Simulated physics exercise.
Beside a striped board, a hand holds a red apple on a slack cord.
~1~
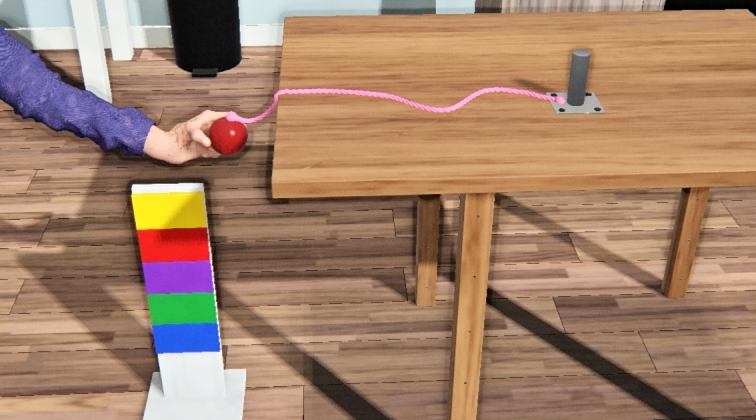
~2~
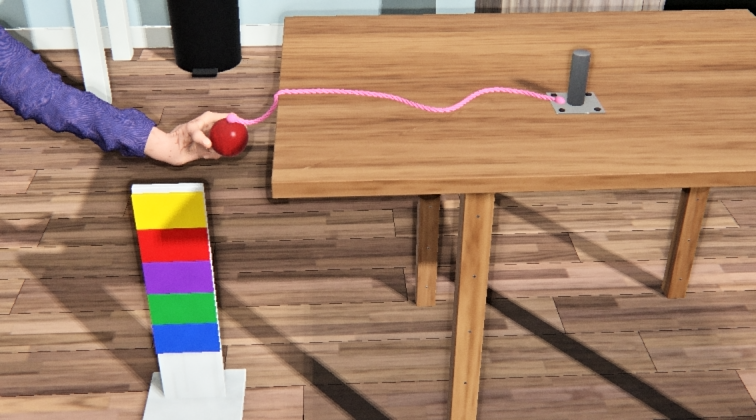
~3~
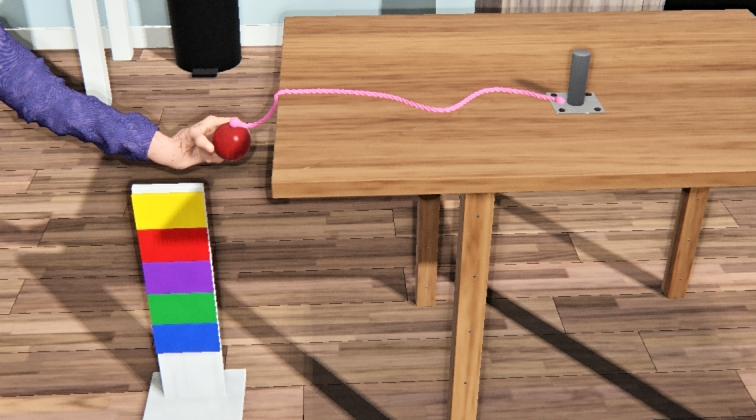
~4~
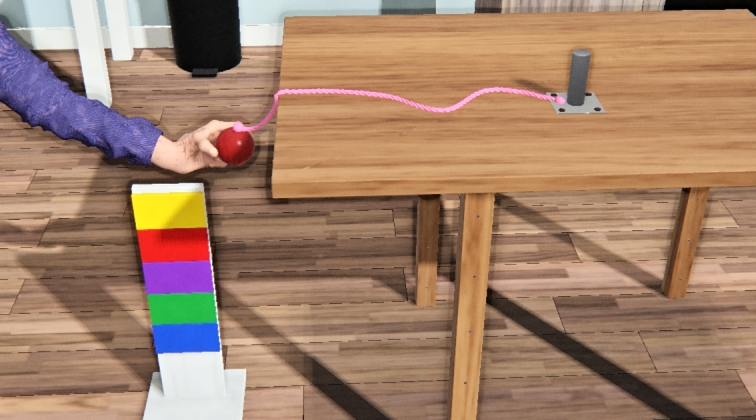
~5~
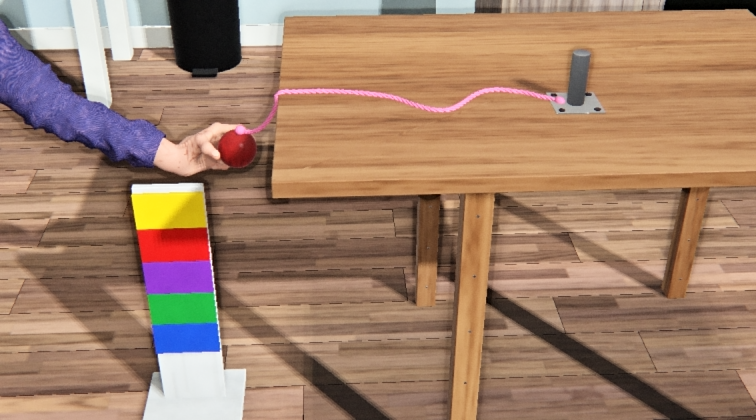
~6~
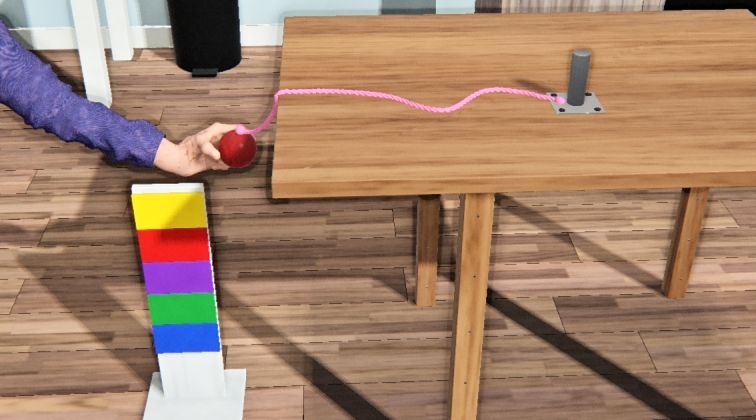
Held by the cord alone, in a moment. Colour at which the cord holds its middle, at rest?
Yellow.
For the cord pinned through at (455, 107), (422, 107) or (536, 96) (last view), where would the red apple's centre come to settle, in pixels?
It comes to rest around (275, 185), (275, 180) and (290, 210) respectively.
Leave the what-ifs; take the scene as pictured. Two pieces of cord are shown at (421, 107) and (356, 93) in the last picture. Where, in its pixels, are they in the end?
(389, 105) and (315, 105), roughly.
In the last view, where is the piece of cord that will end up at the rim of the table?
Pixel (317, 91).
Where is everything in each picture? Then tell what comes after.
The first frame shows red apple (228, 136); yellow (169, 212); red (174, 246); purple (178, 279); green (182, 310); blue (186, 339).
The second frame shows red apple (229, 137); cord through (527, 93) (470, 98) (415, 105) (356, 93) (284, 93).
The third frame shows red apple (231, 142).
The fourth frame shows red apple (235, 146); cord through (527, 93) (470, 98) (415, 105) (356, 93) (284, 93).
The fifth frame shows red apple (237, 148).
The sixth frame shows red apple (238, 149); cord through (527, 93) (470, 98) (415, 105) (356, 93) (284, 93).
Soon after, apple near (301, 211); level with yellow.
Then, apple near (256, 216); level with yellow.
At rest, apple near (291, 222); level with yellow. Its middle rests at the yellow band.
